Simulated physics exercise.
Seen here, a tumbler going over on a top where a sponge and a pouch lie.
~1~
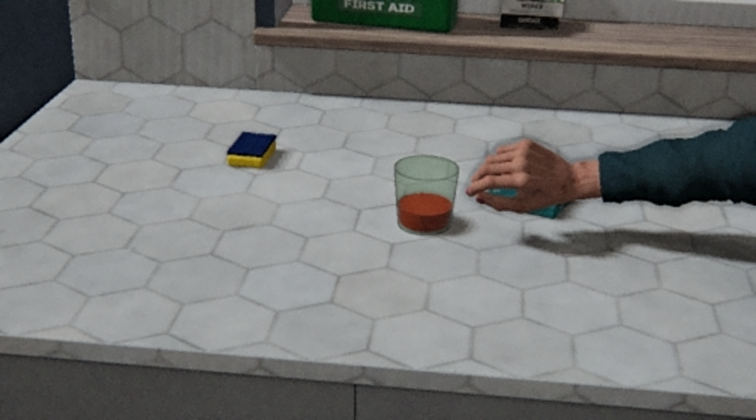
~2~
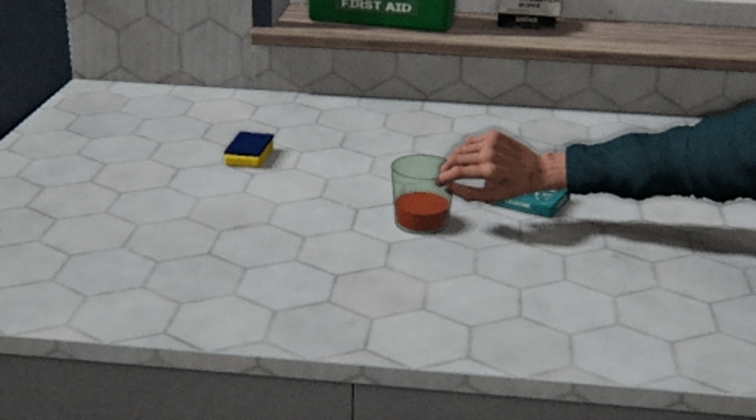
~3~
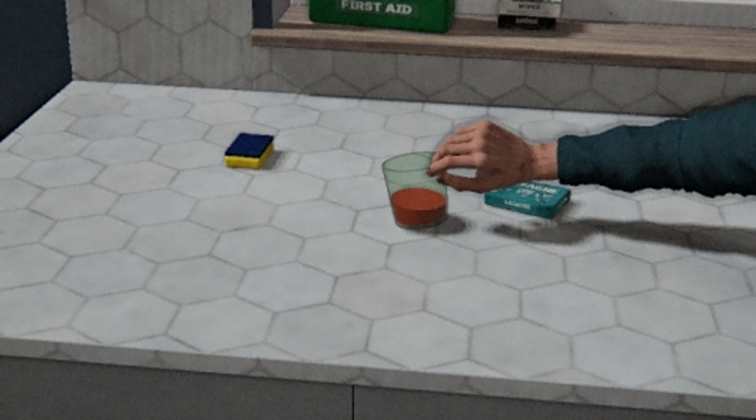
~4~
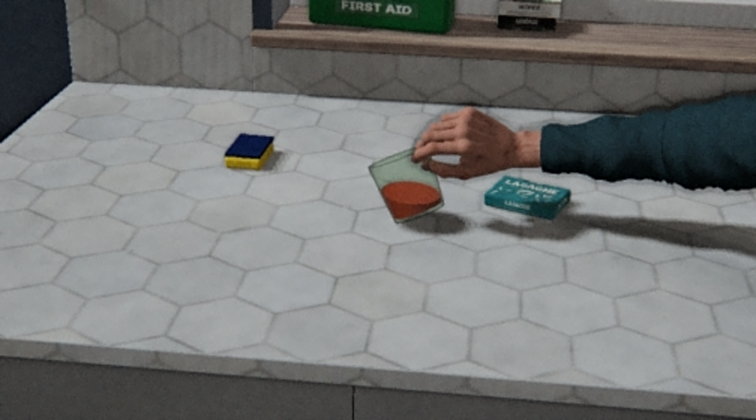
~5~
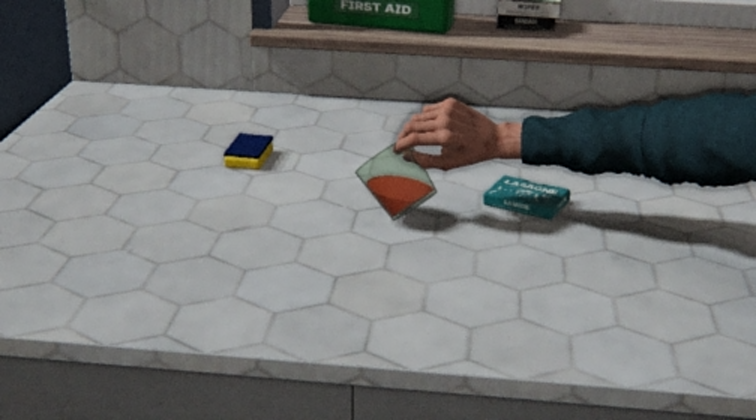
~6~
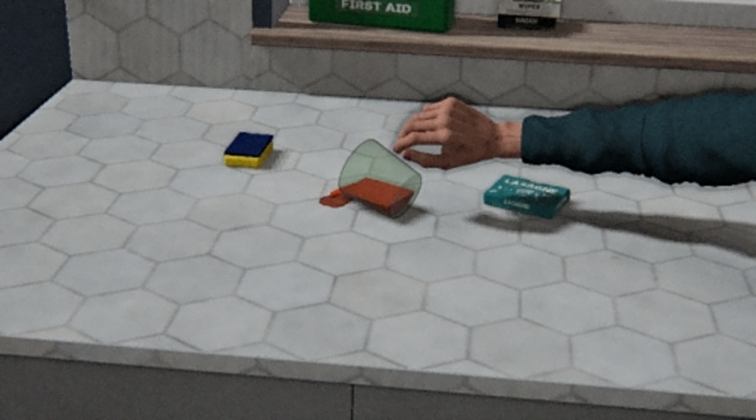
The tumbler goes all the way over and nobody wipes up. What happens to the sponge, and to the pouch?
The sponge is reached and the pouch escapes.
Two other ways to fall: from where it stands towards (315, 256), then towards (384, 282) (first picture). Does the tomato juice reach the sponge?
One: It escapes. Two: It escapes.
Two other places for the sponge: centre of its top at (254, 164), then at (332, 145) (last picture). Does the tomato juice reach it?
One: It gets wet. Two: It gets wet.
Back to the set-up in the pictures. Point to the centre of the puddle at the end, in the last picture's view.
Close to (243, 163).
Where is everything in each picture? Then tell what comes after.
In the first picture, it stands upright; tumbler (426, 194) about a third full; sponge (252, 142); pouch (531, 189).
In the second picture, it is being nudged; tumbler about a third full, surface at (422, 204).
In the third picture, it is being nudged; tumbler (418, 189) about a third full; pouch (528, 190).
In the fourth picture, it is being nudged; tumbler (408, 183) tipped 30°; sponge (250, 144).
In the fifth picture, it is being nudged; tumbler (398, 179) tipped 45°.
In the sixth picture, it is falling; tumbler (380, 180) tipped 75°; sponge (249, 142); pouch (528, 190).
Next, the puddle covers about as much as a plate; the sponge is in it; the pouch is clear of it.
After that, the puddle covers about as much as a tray; the sponge is in it; the pouch is clear of it.
Finally, the puddle covers about as much as a tray; the sponge is in it; the pouch is clear of it.
